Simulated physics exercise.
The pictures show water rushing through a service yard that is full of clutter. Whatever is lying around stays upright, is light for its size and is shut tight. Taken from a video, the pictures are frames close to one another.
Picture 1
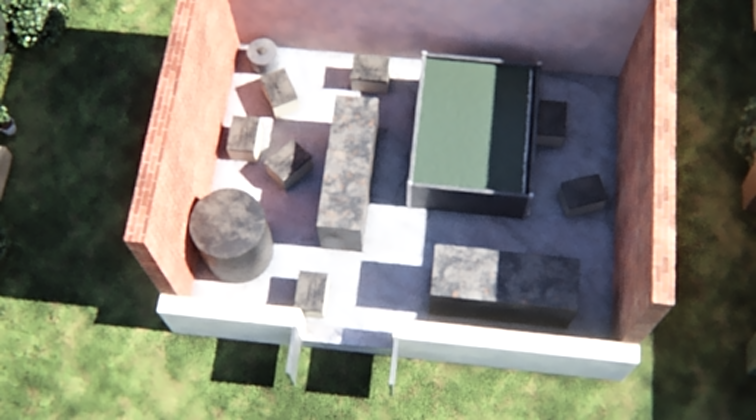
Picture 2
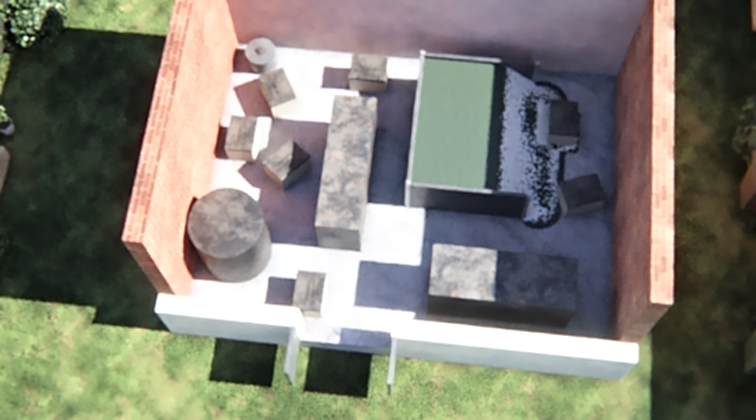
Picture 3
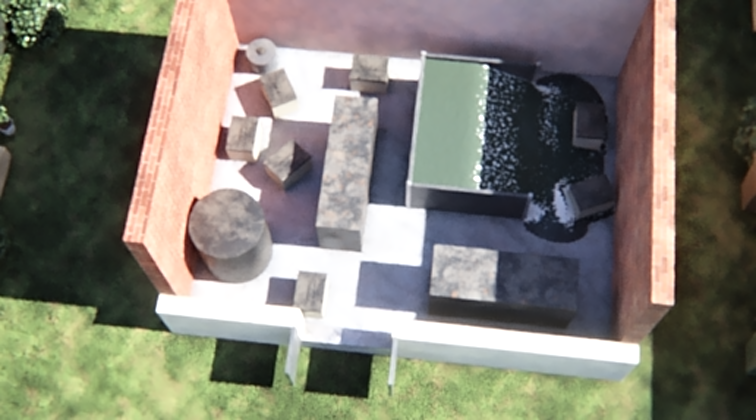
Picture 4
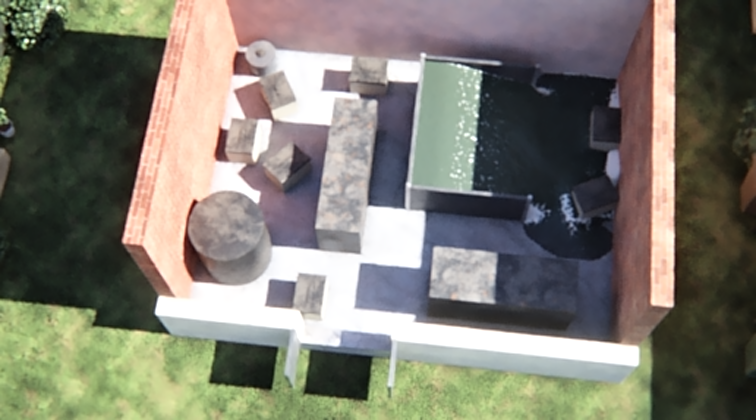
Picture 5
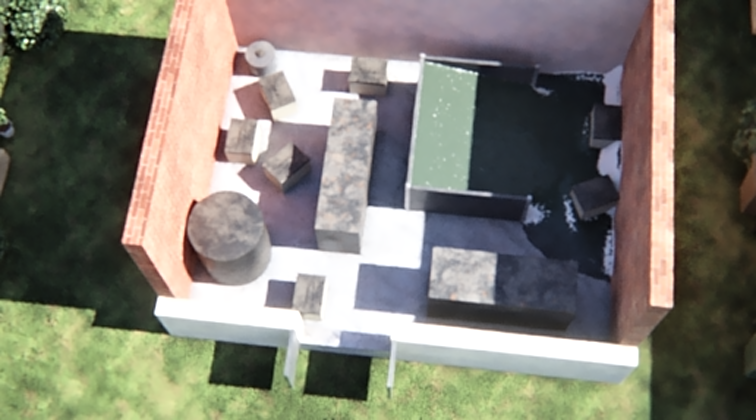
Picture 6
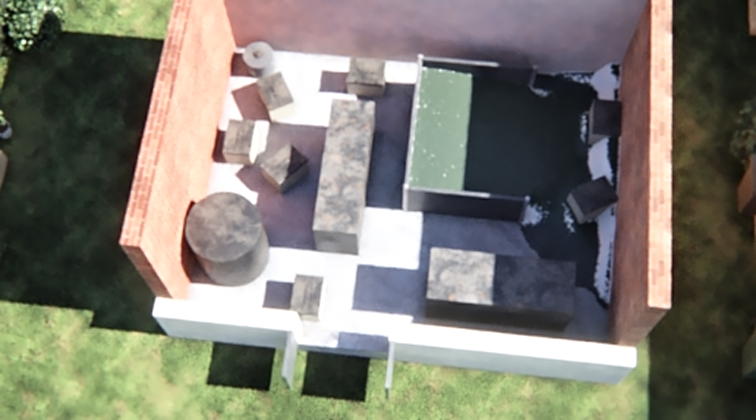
A walled yard with brick side walls, set in grass, is seen from high above, the view staying almost still. A large open-topped tank of dark green water stands right of centre, with mottled grey blocks around it, a long block beside it and a round drum at left. Water bursts from the tank's right side, pushes one chest rightward and another slightly, then spreads darkly with white foam along the right wall.
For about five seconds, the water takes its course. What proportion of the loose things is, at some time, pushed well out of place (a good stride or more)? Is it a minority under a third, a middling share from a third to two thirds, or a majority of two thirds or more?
I expect the share pushed well aside to be two thirds or higher.
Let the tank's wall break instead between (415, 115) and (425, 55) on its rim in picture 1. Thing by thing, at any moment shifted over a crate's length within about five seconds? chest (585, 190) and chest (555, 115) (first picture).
Result, first then second: A shorter distance; a shorter distance.
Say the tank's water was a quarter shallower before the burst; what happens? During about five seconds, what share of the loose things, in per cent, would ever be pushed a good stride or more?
60 per cent.
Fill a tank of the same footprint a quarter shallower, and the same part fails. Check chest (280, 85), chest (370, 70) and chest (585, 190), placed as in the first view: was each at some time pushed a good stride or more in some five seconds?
Result by item: Didn't cover it; covered it; covered it.
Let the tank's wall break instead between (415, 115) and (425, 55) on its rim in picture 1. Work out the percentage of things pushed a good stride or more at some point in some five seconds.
I'd say around 80 per cent.
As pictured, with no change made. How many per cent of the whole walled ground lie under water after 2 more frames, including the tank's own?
Near 30 %.
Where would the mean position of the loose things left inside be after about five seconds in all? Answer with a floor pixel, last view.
Close to pixel (314, 174).
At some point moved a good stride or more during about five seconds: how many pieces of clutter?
So that is 7.
A moment on, 1 of 8 are well off their spots; 2 afloat.
Next, 2 of 8 are well off their spots; 1 afloat.
Later, 5 of 8 are well off their spots; 2 afloat.
In the end, 7 of 8 are well off their spots, and 7 have been at some point; 6 afloat.
